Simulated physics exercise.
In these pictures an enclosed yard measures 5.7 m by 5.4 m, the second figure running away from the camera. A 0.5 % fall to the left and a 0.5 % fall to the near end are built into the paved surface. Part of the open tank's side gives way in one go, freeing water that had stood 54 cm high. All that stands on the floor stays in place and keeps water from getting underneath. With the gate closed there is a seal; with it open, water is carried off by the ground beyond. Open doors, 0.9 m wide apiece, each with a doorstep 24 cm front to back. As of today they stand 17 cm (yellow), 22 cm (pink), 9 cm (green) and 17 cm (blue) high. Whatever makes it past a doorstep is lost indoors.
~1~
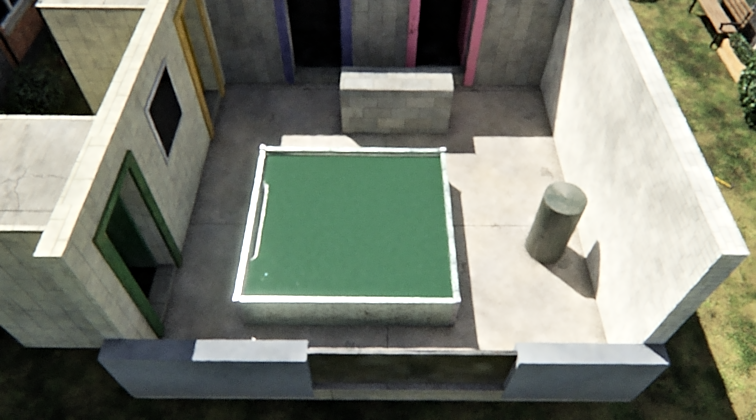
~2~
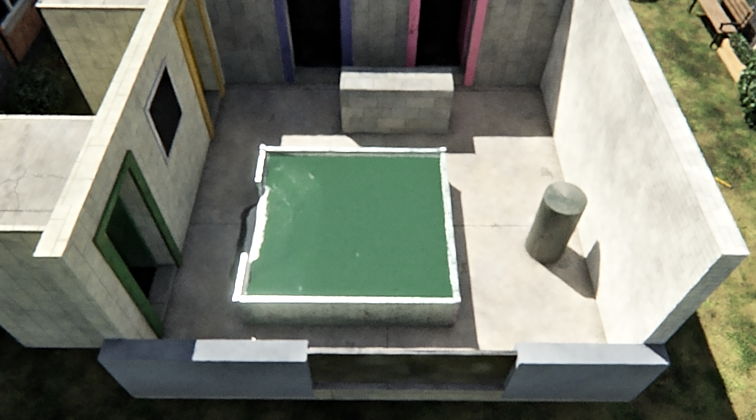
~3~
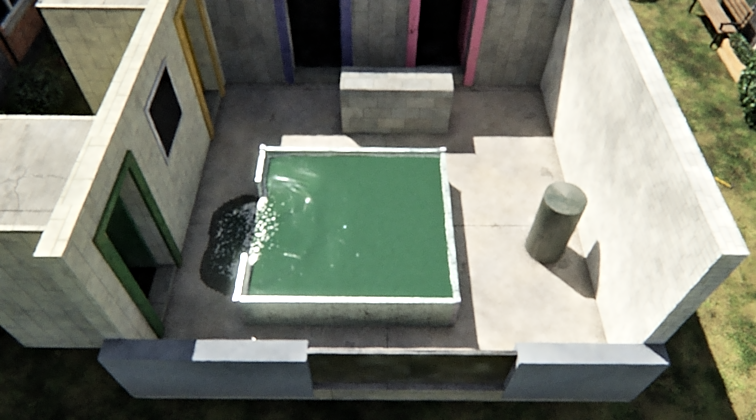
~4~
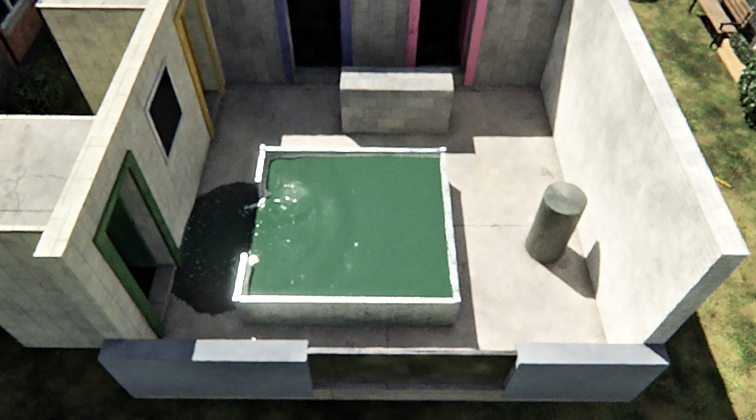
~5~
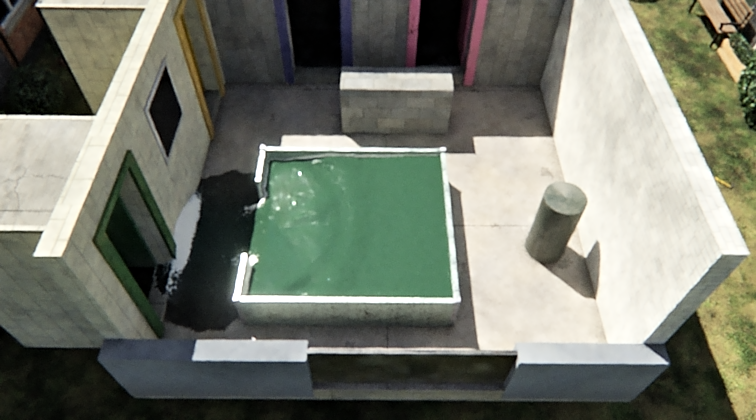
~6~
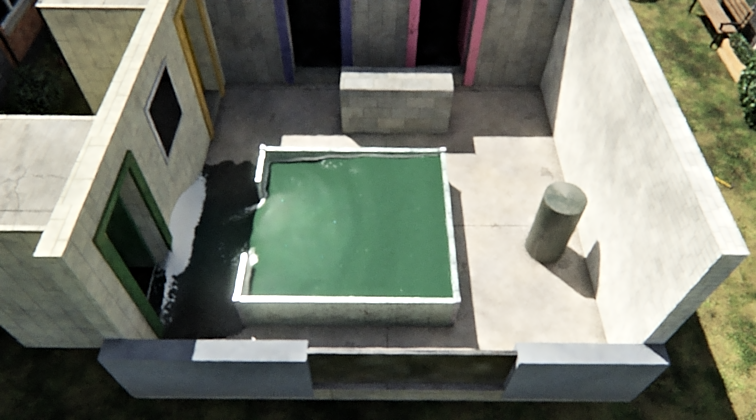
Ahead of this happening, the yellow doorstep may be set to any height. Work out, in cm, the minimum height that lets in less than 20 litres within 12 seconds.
I would say 12.5 cm.
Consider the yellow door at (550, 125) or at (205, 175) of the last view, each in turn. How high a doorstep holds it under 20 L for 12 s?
First place around 9.0 cm, second around 16 cm.
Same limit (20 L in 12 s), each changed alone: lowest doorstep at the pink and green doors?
About 6.0 cm at pink and 29 cm at green.
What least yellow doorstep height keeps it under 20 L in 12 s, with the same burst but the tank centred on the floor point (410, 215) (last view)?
It should be around 15 cm high.
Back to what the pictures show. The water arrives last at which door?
Last in order comes the pink door.
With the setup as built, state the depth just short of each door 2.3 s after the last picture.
Depths in cm: Yellow 7, pink 1, green 23, blue 16.
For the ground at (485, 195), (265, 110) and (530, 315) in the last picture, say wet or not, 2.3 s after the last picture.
In order: Untouched, soaked, untouched.
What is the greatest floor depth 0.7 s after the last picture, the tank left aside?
Max depth: Near 44 cm.
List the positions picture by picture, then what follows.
The first frame shows still water, 54 cm deep, in the open tank at (351, 220); the yellow door at (203, 67) is dry.
In the second frame, the gap is at (259, 236), the front 0.2 m out at (238, 276); the back of the open tank holds 54 cm.
In the third frame, the gap is at (259, 236), the front 0.7 m out at (208, 272); the back of the open tank holds 54 cm.
In the fourth frame, the front is at (194, 207), 1.1 m from the gap at (259, 236); 1.8 m2 of floor is wet, 54 cm left at the back.
In the fifth frame, the gap is at (259, 236), the front 1.3 m out at (161, 272); the back of the open tank holds 54 cm.
In the sixth frame, water pours out at (259, 235) and has run 1.3 m, to (204, 168); about 8 cm deep outside, 54 cm at the back; 1.2 m in a straight line remain to the yellow door at (203, 67).
Then, 0.7 s after the last picture water covers 15 % of the floor, deepest (44 cm) near (199, 236); 3 cm at the yellow door, 0 litres in over its 17 cm doorstep.
Then, 2.3 s after the last picture water covers 45 % of the floor, deepest (37 cm) near (152, 369); 7 cm at the yellow door, 0 litres in over its 17 cm doorstep.
Then, 11.3 s after the last picture water covers 95 % of the floor, deepest (20 cm) near (607, 372); 10 cm at the yellow door, 3 litres in over its 17 cm doorstep.
At the yellow door as built, the water peaked near 13 cm, 8.3 s after the last picture.
With a doorstep of 11 cm, 33 litres would have come in within the 12 s; with 15 cm, 7 litres. So under 20 litres takes about 12.5 cm.
